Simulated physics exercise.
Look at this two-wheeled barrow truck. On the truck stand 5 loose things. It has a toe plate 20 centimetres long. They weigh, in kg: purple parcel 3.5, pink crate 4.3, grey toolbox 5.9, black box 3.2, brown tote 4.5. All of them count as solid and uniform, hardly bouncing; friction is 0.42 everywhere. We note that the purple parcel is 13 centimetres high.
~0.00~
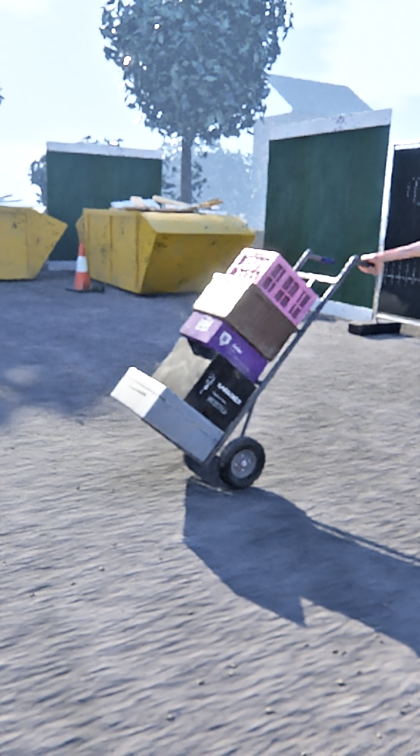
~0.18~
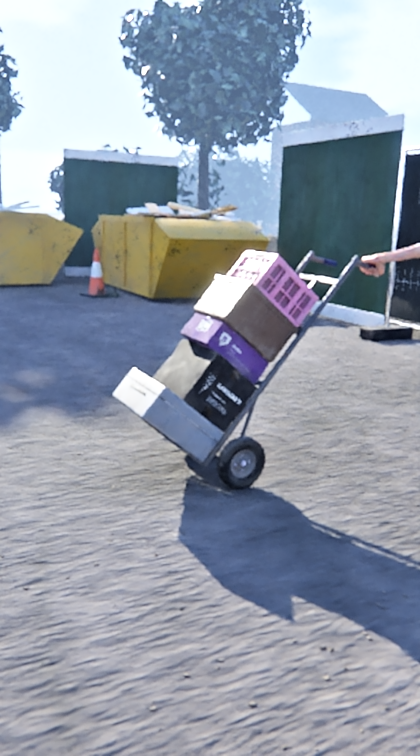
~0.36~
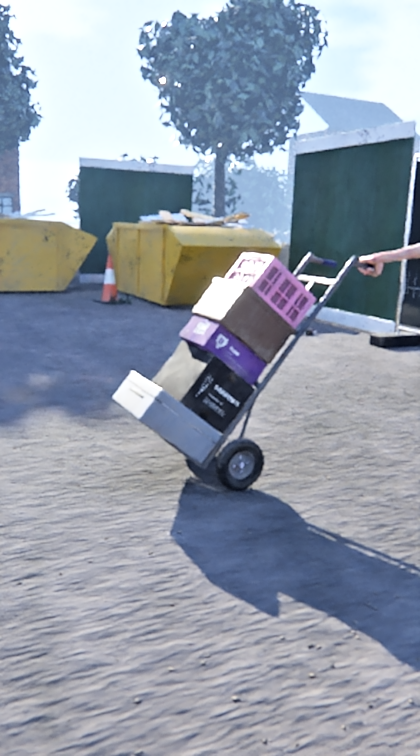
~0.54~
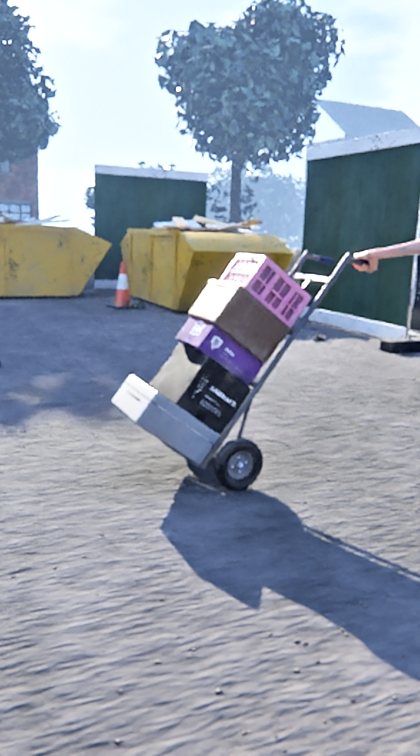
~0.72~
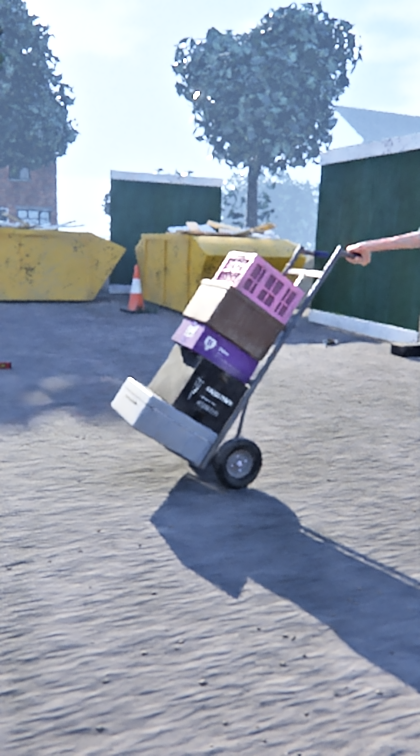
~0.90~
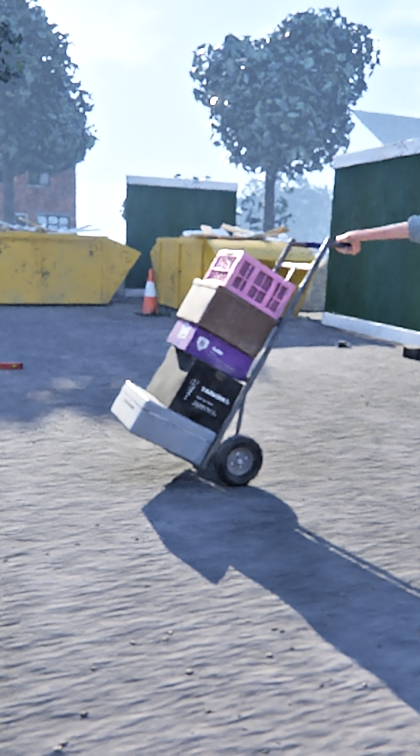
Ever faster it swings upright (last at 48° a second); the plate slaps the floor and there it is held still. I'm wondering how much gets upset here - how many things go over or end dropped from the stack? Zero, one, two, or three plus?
I'd say nothing does.
Around 1.60 s, leaning back 4°.
Around 1.90 s, truck upright; pink crate tipped 8° against what carries it near (146, 292); purple parcel tipped 8° against what carries it near (153, 370); brown tote tipped 8° against what carries it.
Around 2.60 s, truck upright.
Finally (3.4 s), all 5 still in place (within 10 cm). In the last view, purple parcel near (164, 371), pink crate near (168, 293).
